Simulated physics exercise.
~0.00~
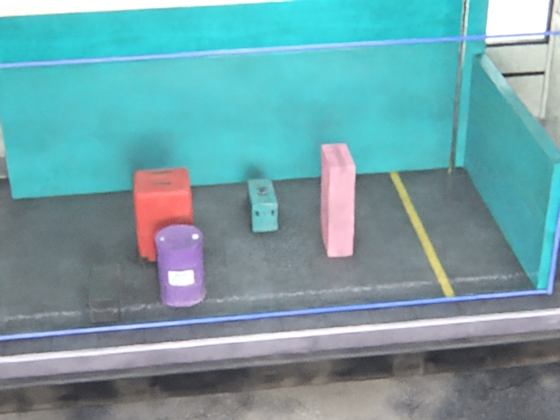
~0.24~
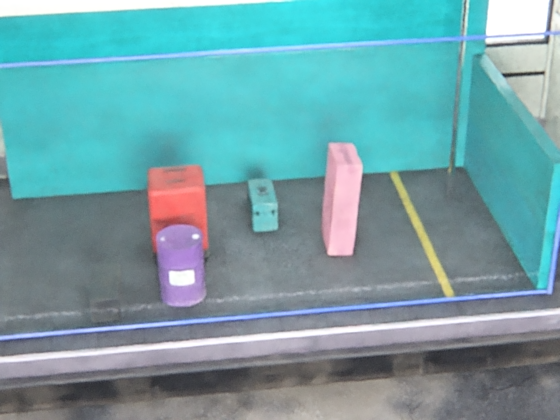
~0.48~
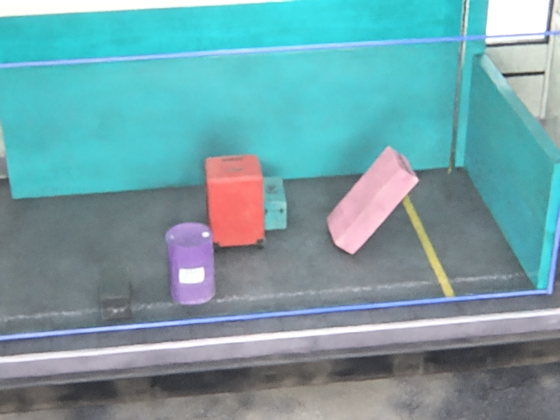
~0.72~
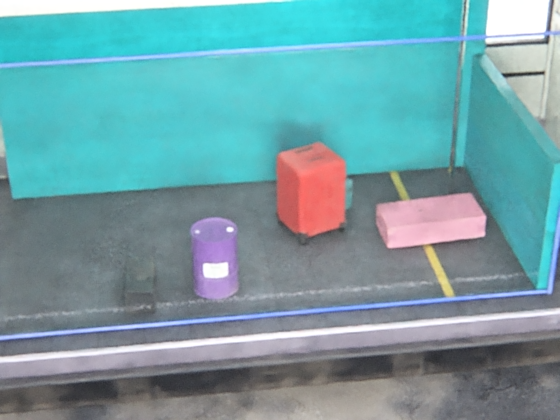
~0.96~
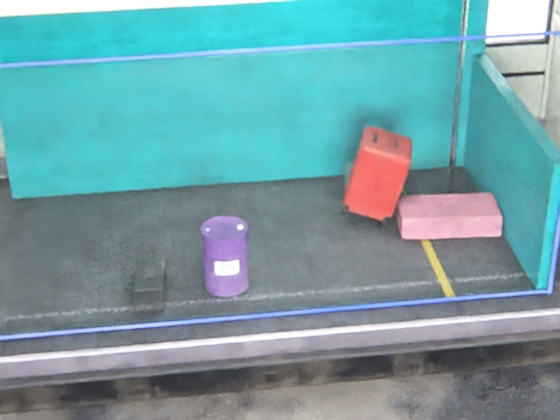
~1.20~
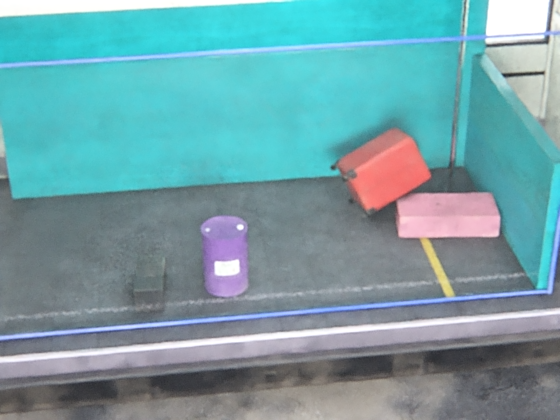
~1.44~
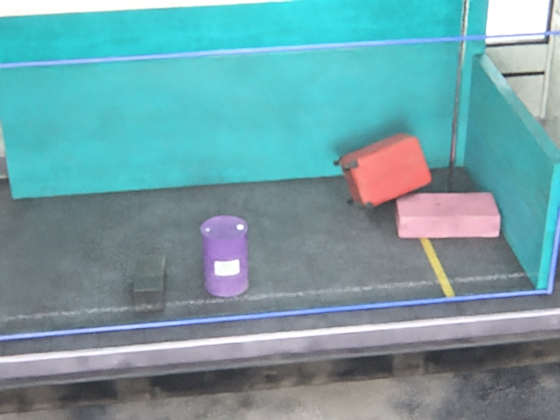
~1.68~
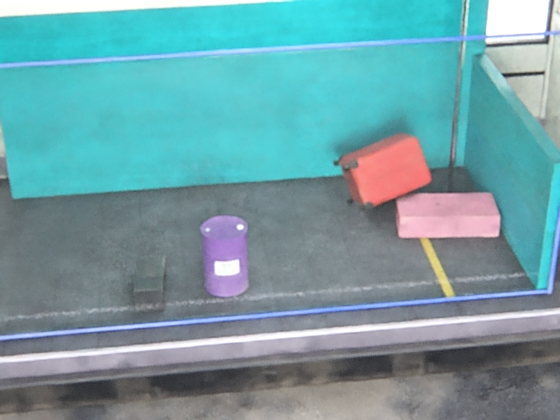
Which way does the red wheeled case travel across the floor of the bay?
The red wheeled case moves to the right, and it tips over near the fallen pink box.
